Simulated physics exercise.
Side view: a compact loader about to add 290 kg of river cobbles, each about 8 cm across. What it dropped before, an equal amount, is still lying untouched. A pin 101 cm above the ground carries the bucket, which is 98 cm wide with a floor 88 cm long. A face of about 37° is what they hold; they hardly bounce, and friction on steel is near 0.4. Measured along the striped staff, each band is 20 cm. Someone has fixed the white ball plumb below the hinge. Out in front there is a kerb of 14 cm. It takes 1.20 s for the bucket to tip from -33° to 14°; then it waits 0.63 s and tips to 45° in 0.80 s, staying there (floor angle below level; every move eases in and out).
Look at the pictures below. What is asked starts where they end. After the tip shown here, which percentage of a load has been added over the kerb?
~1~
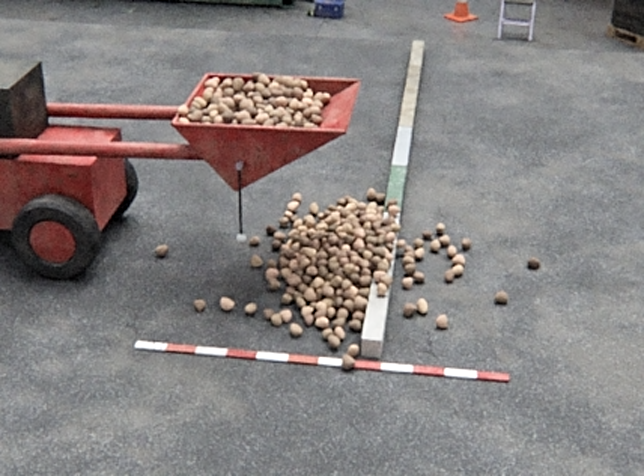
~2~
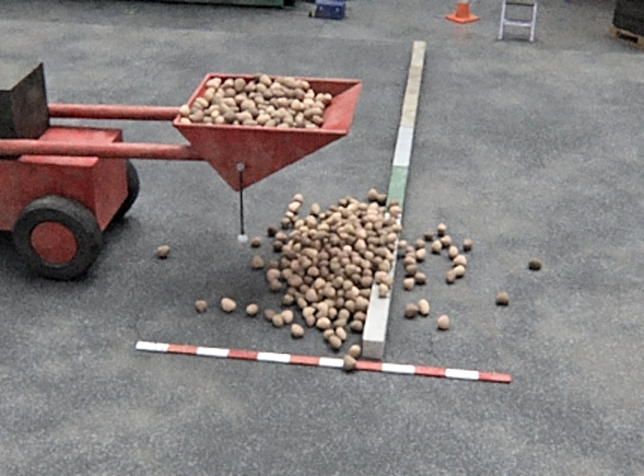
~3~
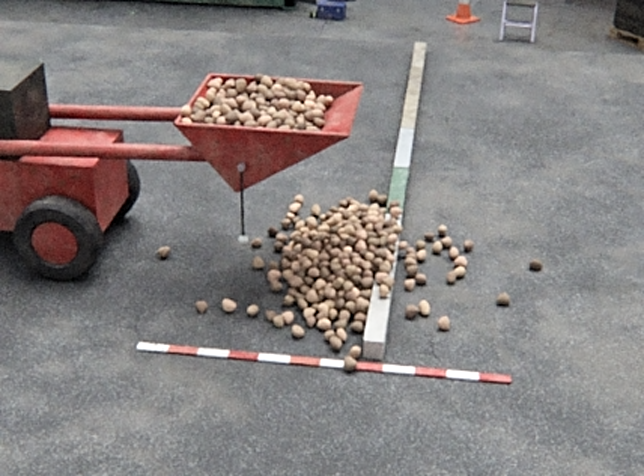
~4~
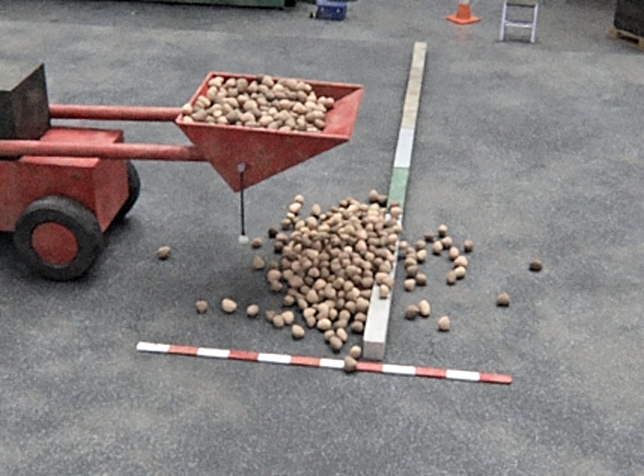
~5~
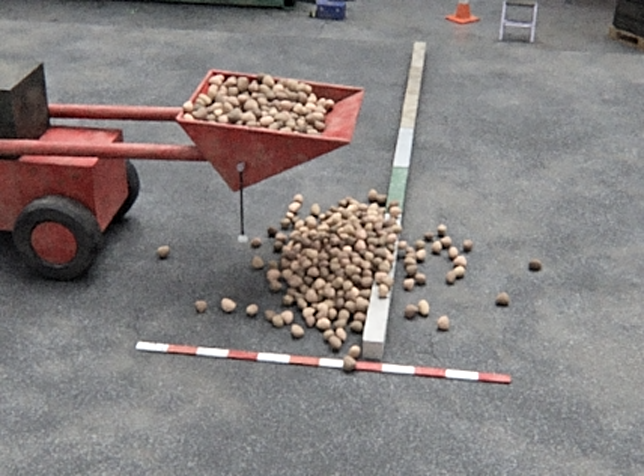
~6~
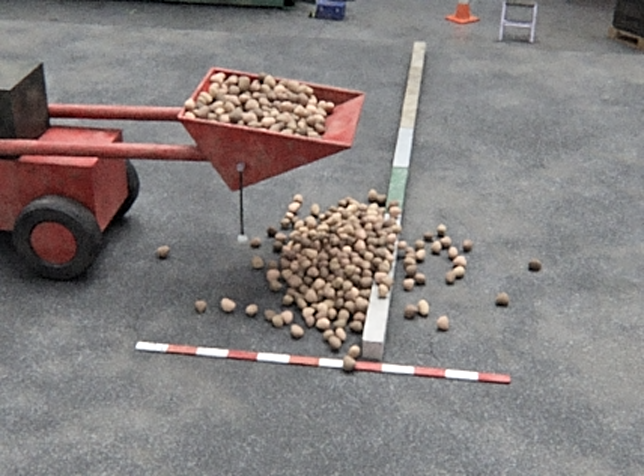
Roughly 27 out of 100.
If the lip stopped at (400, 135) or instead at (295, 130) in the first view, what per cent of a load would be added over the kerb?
About 80 per cent from the first spot and 0 per cent from the second.
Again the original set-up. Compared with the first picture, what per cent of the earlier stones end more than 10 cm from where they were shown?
About 5 %.
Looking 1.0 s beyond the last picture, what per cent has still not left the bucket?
I'd say about 100 per cent.
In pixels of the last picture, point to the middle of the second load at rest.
They come to rest centred about (348, 249).
Then, 0.6 s after the last picture the floor is at 7°; in per cent of one load, 100 in the bucket, 94 on this side of the kerb, 6 over the kerb; the foremost stones are at (472, 274).
Then, 1.0 s after the last picture the floor is at 14°; in per cent of one load, 98 in the bucket, 96 on this side of the kerb, 6 over the kerb; the foremost stones are at (472, 274).
Then, 2.8 s after the last picture the floor is at 45°; in per cent of one load, 4 in the bucket, 165 on this side of the kerb, 31 over the kerb; the foremost stones are at (499, 275).
Then, 5.3 s after the last picture the floor is at 45°; in per cent of one load, 0 in the bucket, 167 on this side of the kerb, 33 over the kerb; the foremost stones are at (500, 275). Net gain over the kerb, 27.
